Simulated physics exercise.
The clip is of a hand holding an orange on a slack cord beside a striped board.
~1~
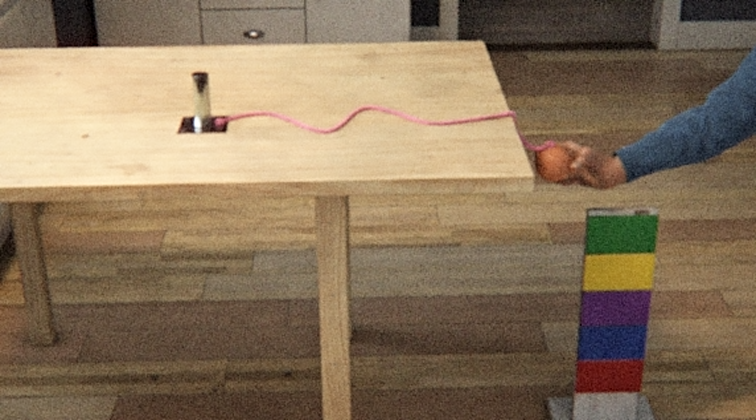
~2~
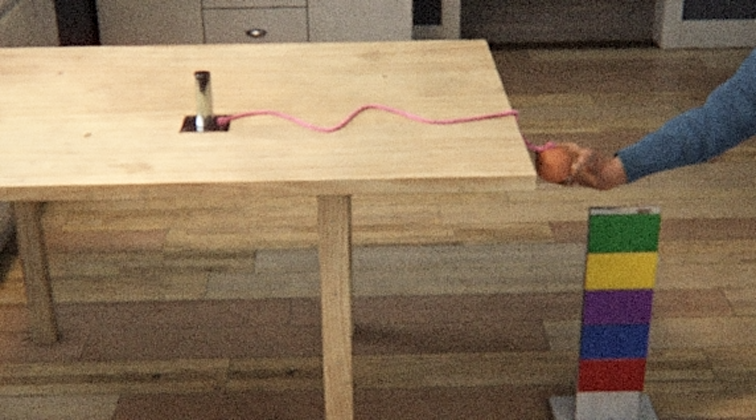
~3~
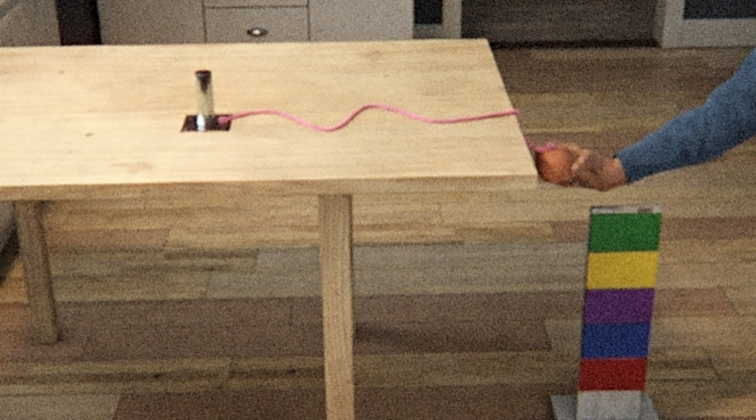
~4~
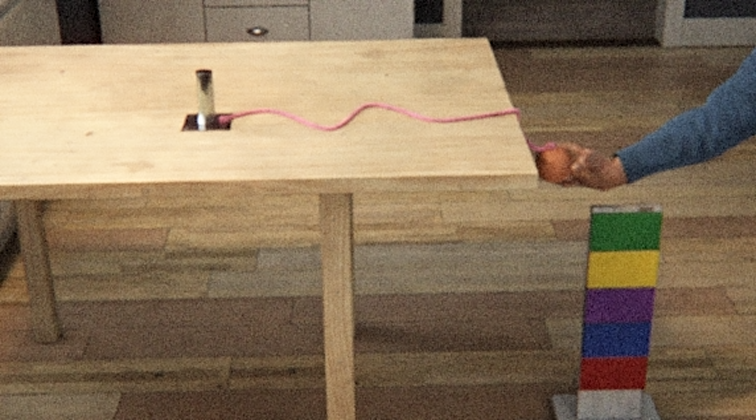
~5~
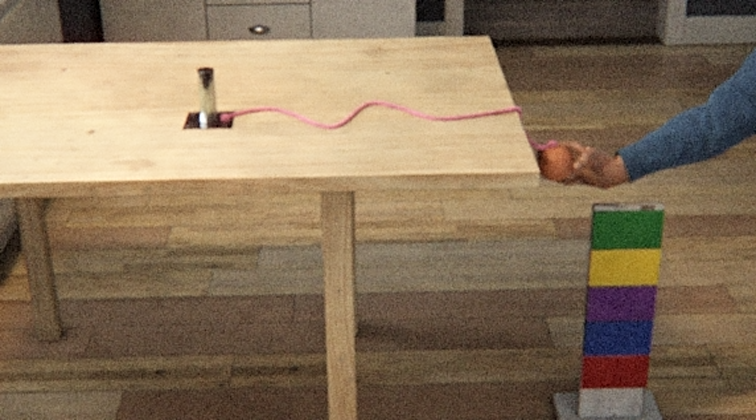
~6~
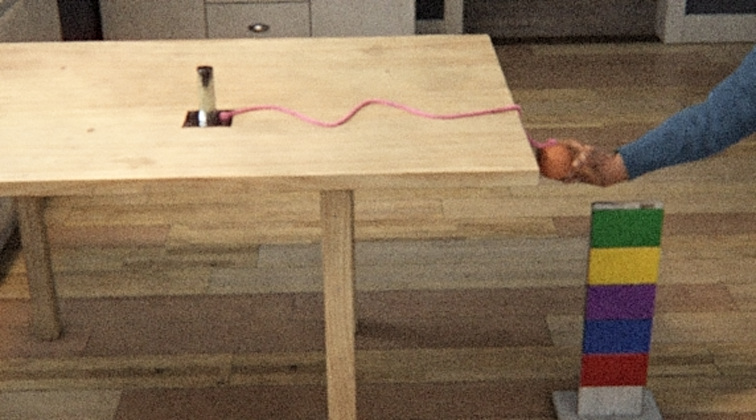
A hand in a blue sleeve holds an orange ball-like fruit almost perfectly still just off the right edge of a pale wooden table, the view drifting very slightly. A slack pink cord lies in waves across the tabletop from a short metallic post on a dark square. Seen from the front and slightly above in a wood-floored room, a board striped green, yellow, purple, blue and red stands below the hand.
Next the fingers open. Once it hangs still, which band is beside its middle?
Its centre hangs level with the yellow band.
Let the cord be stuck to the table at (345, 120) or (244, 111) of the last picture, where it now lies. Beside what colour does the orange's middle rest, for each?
It would be green; yellow.
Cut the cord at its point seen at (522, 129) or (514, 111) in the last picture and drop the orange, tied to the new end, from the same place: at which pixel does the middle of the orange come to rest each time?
In that order: (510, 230) and (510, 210).
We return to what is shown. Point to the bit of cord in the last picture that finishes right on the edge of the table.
The one at (434, 117).
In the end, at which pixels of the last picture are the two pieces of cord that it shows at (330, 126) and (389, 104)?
The first at (361, 113), the second at (461, 110).
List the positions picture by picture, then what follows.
In the first frame, orange (553, 163); green (623, 236); yellow (619, 273); purple (616, 309); blue (613, 344); red (610, 377).
In the second frame, orange (554, 164); cord through (251, 114) (311, 127) (360, 110) (420, 120) (495, 116).
In the third frame, orange (553, 165).
In the fourth frame, orange (554, 164); cord through (253, 112) (313, 125) (361, 109) (421, 118) (496, 114).
In the fifth frame, orange (555, 163).
In the sixth frame, orange (555, 161); cord through (254, 109) (314, 122) (363, 105) (422, 115) (497, 111).
Early on, orange near (545, 260); level with yellow.
Midway, orange near (484, 269); level with yellow.
Near the end, orange near (518, 268); level with yellow.
Finally, orange near (514, 268); level with yellow. Its middle rests at the yellow band.
